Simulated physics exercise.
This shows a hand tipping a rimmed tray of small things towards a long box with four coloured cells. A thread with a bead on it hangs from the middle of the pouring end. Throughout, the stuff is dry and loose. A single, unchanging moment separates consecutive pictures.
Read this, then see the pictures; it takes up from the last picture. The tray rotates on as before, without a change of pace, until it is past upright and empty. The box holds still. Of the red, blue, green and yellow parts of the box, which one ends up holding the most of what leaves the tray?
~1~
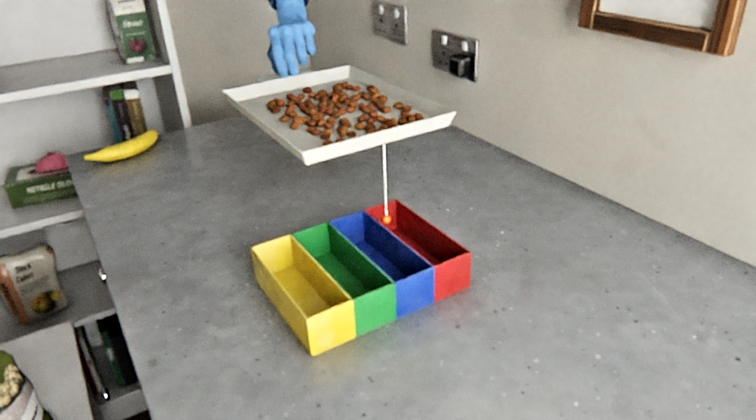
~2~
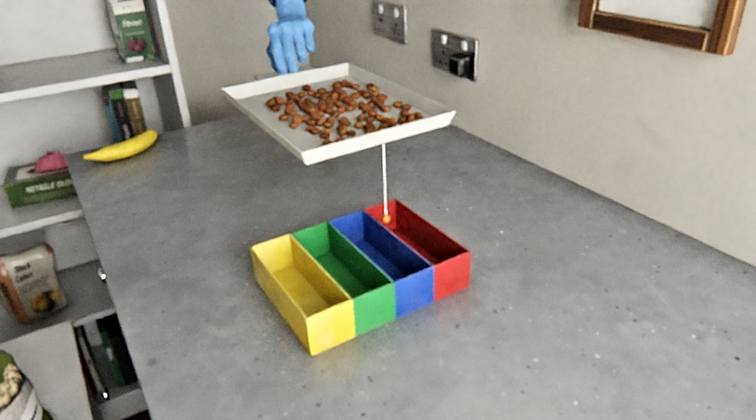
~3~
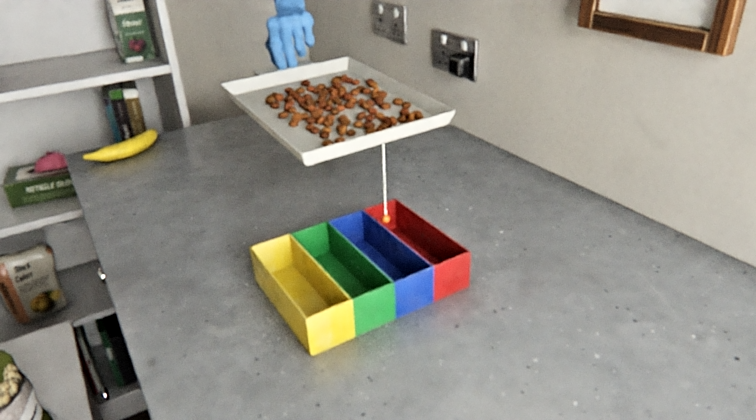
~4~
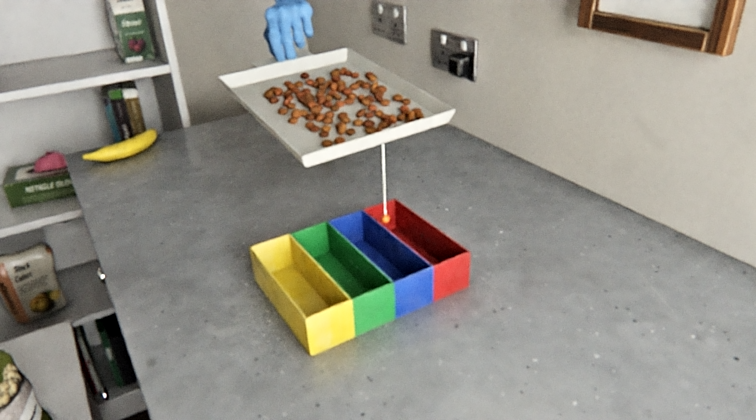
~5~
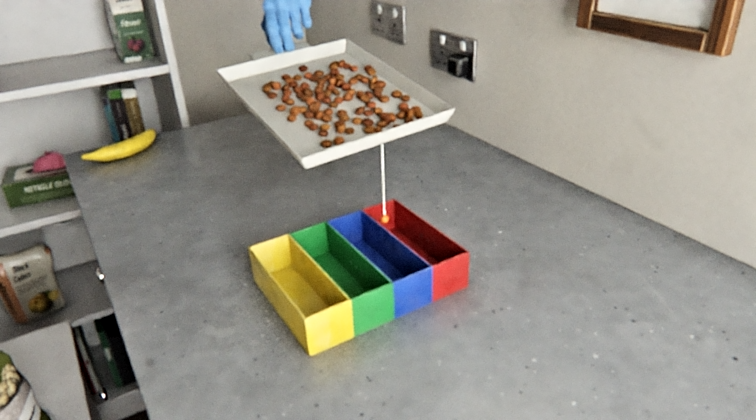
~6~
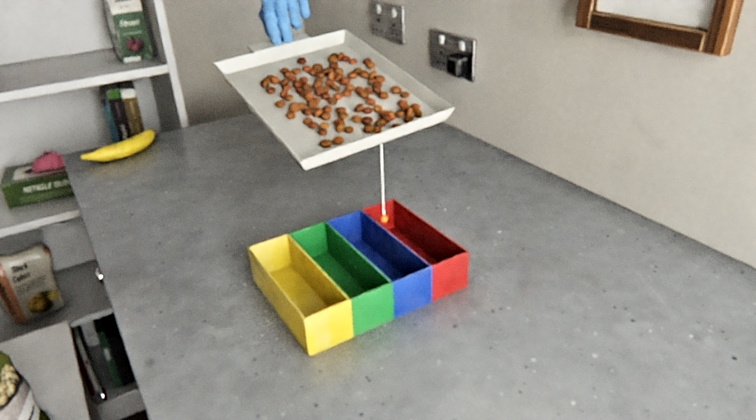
The green part holds the most.
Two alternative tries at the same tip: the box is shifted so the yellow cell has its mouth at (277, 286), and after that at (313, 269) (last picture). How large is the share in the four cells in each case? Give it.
Around 100 per cent for the first position, around 100 per cent for the second.
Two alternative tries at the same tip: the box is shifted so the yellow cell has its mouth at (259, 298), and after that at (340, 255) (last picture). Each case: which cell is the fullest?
In the first try it is the blue one, in the second it is that yellow cell.
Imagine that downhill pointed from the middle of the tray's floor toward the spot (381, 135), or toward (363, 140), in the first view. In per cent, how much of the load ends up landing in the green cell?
The first try yields 10 percent and the second 20 percent.
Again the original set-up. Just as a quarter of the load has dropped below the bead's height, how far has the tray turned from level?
90° or so.
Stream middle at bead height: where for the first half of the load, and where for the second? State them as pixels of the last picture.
The opening part goes through (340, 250); what follows goes through (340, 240).
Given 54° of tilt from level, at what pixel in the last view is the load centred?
The middle of the pieces lands at roughly (342, 138).
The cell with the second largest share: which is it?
The cell in blue.
Shortly afterwards, tray tipped steeply; all but a few on the tray; only a few falling or outside the box.
Next, tray tipped right over; near a third on the tray; near a quarter in the green cell; a little in the blue cell; a little in the yellow cell; near a quarter falling or outside the box.
Some moments later, tray tipped past a quarter turn; near two thirds in the green cell; near a quarter in the blue cell; a little in the yellow cell; only a few in the red cell.
In the end, tray tipped past a quarter turn; near two thirds in the green cell; near a quarter in the blue cell; a little in the yellow cell; only a few in the red cell.
